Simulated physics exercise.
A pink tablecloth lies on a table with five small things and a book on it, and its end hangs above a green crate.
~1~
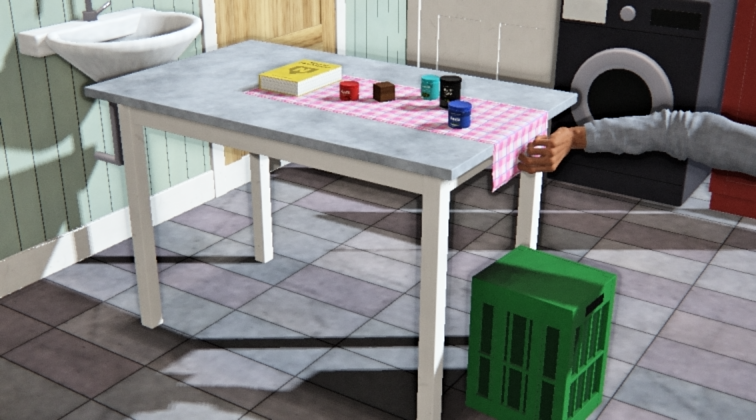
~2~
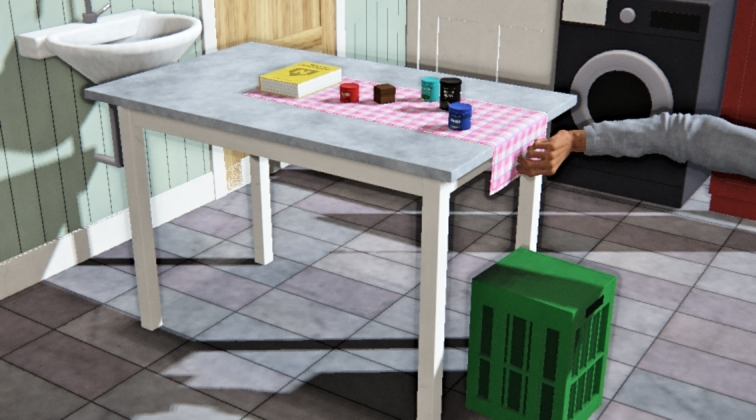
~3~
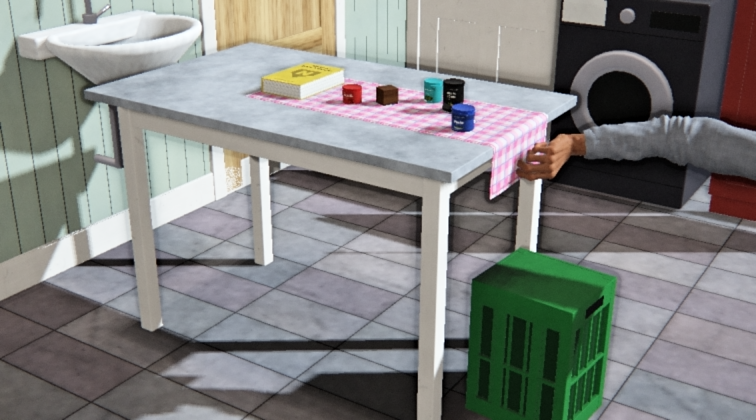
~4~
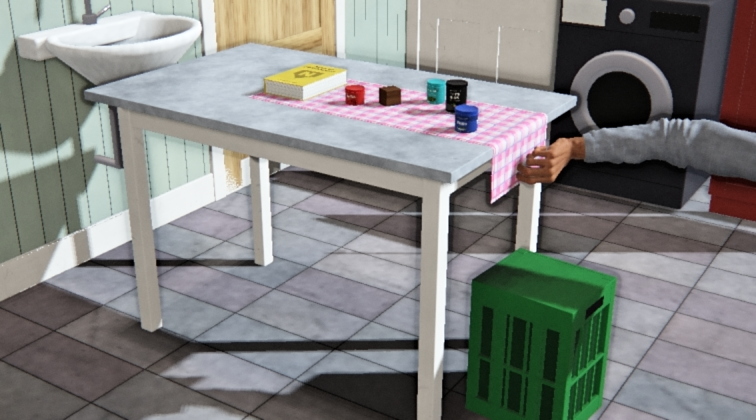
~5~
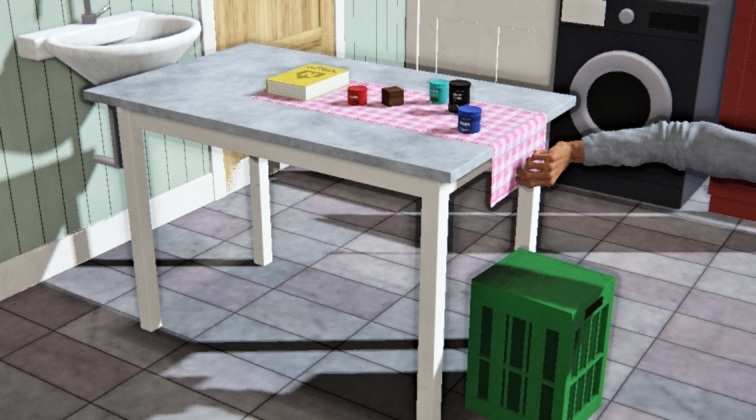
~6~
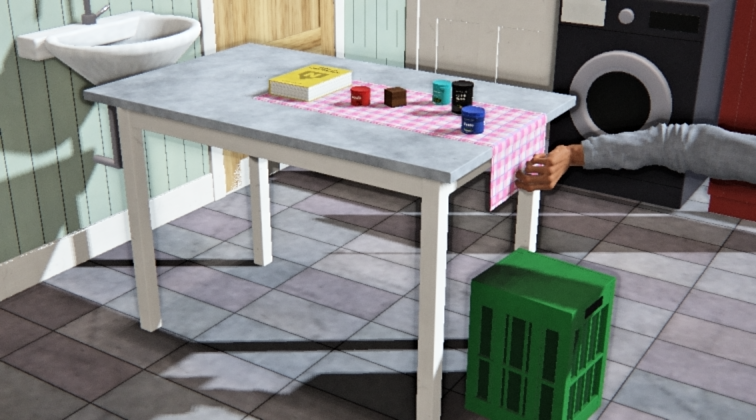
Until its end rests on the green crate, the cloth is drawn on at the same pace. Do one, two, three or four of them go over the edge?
Two of them do.
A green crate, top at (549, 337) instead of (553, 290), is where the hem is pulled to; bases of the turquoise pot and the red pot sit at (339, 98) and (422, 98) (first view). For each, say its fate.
The turquoise pot? Safe. The red pot? Lost.
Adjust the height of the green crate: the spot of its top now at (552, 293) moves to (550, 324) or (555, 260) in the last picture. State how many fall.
Counting them gives 3 and 1.
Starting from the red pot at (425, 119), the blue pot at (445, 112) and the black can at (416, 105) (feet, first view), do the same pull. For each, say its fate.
You'd see the red pot go down, the blue pot go down and the black can hang on.
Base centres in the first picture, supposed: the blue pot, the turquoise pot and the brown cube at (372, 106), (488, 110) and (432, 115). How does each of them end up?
Blue pot safe, turquoise pot lost, brown cube lost.
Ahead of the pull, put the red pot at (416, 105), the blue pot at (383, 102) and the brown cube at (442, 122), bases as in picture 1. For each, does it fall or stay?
Red pot: Stays. Blue pot: Stays. Brown cube: Goes.
Soon after, hem near (516, 226); blue pot gone.
After that, hem near (515, 258); blue pot gone.
And then, hem on the crate; blue pot and black can gone.
In the end, hem on the crate; blue pot and black can gone. Over the edge go two.
